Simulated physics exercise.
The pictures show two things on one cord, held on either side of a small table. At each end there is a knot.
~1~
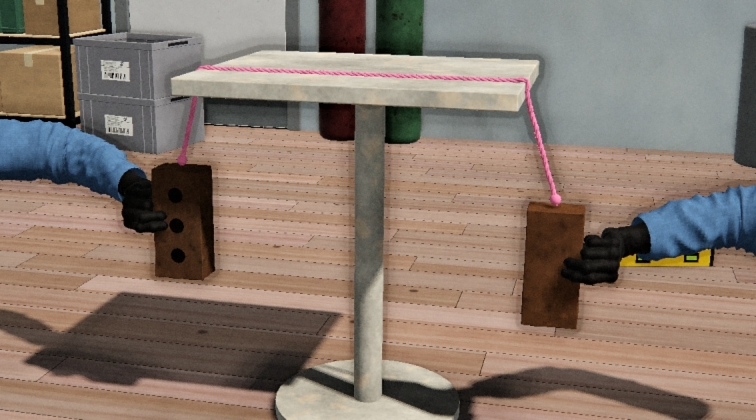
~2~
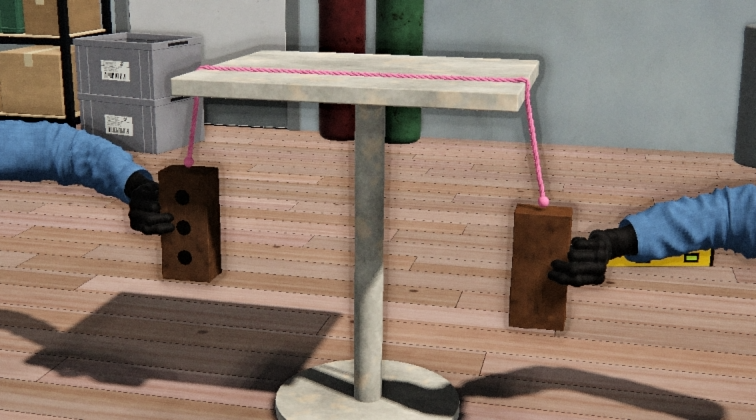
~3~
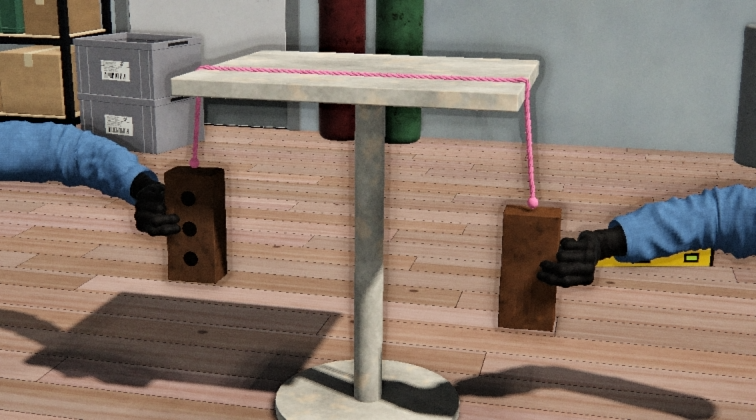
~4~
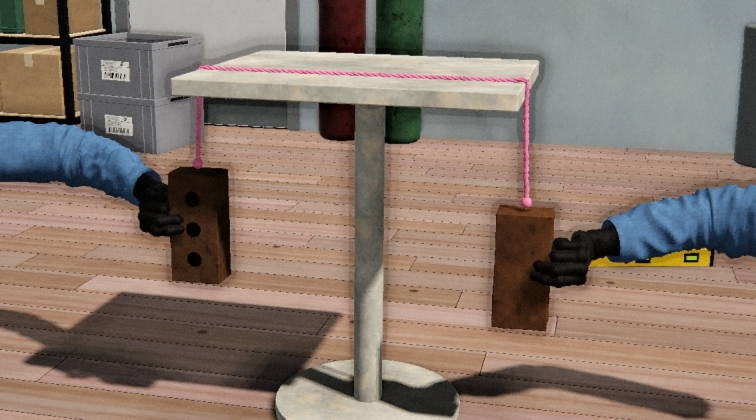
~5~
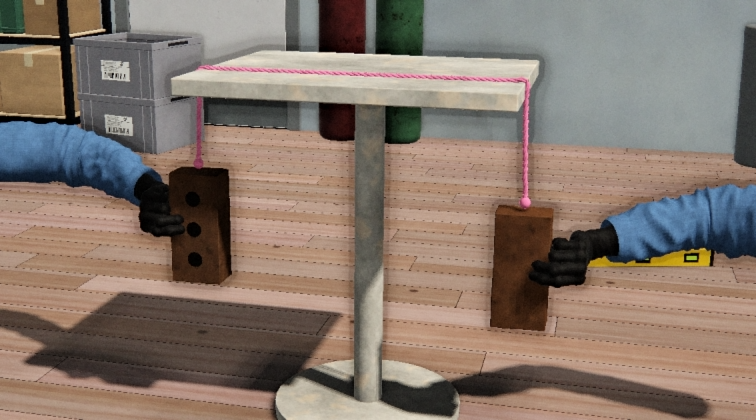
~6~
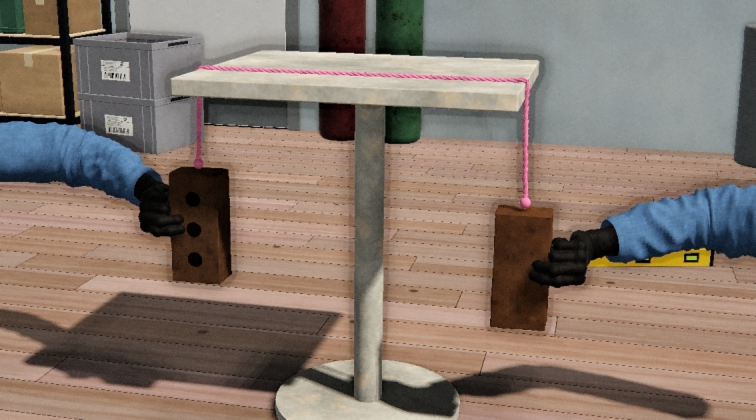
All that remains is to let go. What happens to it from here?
Chances are it ends up undisturbed.
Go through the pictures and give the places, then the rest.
In the first frame, left brick (184, 221); right brick (553, 265); cord over the top (369, 75).
In the second frame, left brick (190, 223); right brick (541, 267).
In the third frame, left brick (196, 224); right brick (530, 268).
In the fourth frame, left brick (200, 225); right brick (523, 268).
In the fifth frame, left brick (201, 225); right brick (522, 268).
In the sixth frame, left brick (201, 225); right brick (522, 268); cord over the top (369, 75).
Then, 0.60 s on from there, left brick still level near (207, 225); right brick still level near (513, 267).
Then, 1.24 s on from there, left brick still level near (201, 224); right brick still level near (521, 268).
In the end, left brick still level near (205, 224); right brick still level near (514, 267). The cord keeps its balance.
